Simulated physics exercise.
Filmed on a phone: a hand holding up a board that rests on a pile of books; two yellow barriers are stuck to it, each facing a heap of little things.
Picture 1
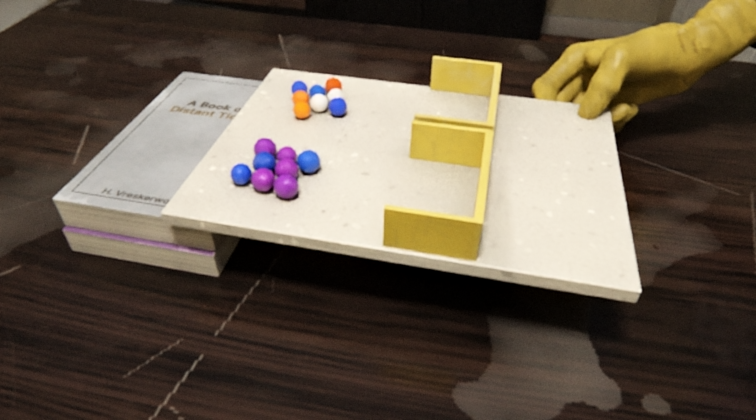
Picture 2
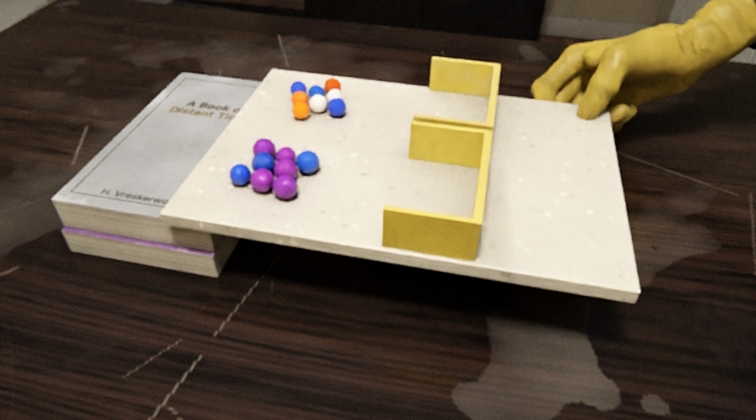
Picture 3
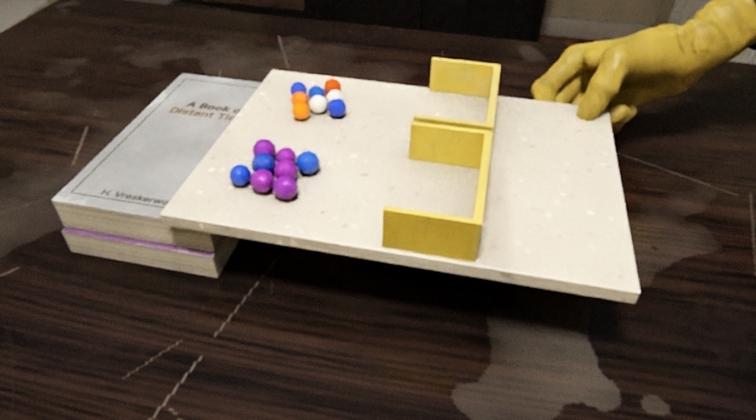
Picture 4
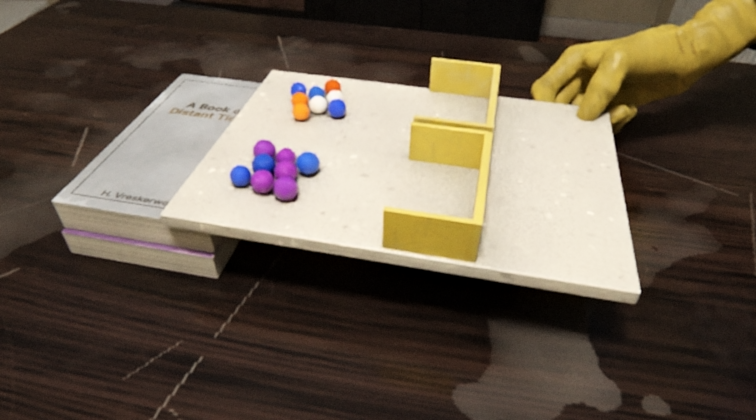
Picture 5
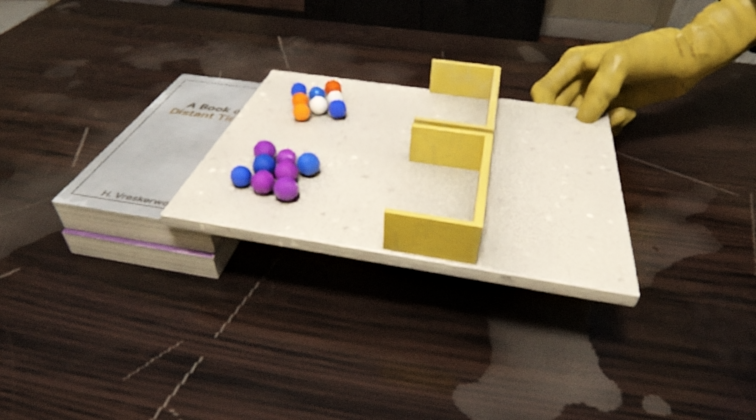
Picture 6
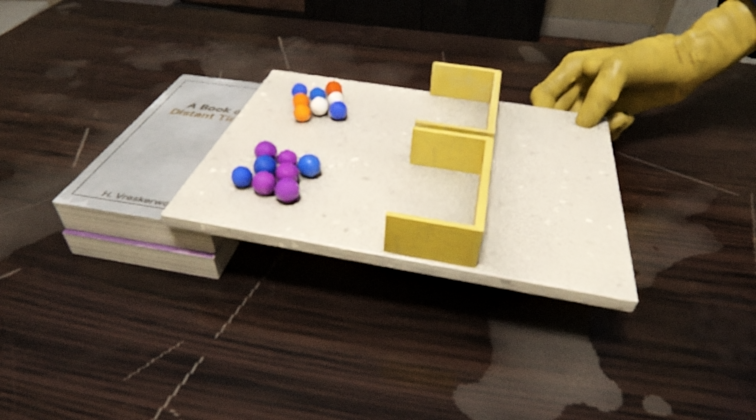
On a dark wooden table, a hand barely lowers a board holding two still bead clusters.
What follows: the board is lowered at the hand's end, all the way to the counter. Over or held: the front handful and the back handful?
The front handful is stopped by its bar and the back handful is stopped by its bar.
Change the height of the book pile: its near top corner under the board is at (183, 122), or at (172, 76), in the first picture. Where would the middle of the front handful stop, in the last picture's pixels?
At about (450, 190), and at (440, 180).
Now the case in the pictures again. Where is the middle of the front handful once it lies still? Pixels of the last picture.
At about (455, 223).
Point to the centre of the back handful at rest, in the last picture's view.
Near (474, 142).
Then, 0.26 s on from there, board sloping at 7°; front handful where it was; back handful where it was.
Then, 0.54 s on from there, board resting at 10°; front handful on its way down; back handful on its way down.
Then, 0.87 s on from there, board resting at 10°; front handful has reached its bar; back handful has reached its bar.
In the end, board resting at 10°; front handful gathered behind its bar; back handful gathered behind its bar.
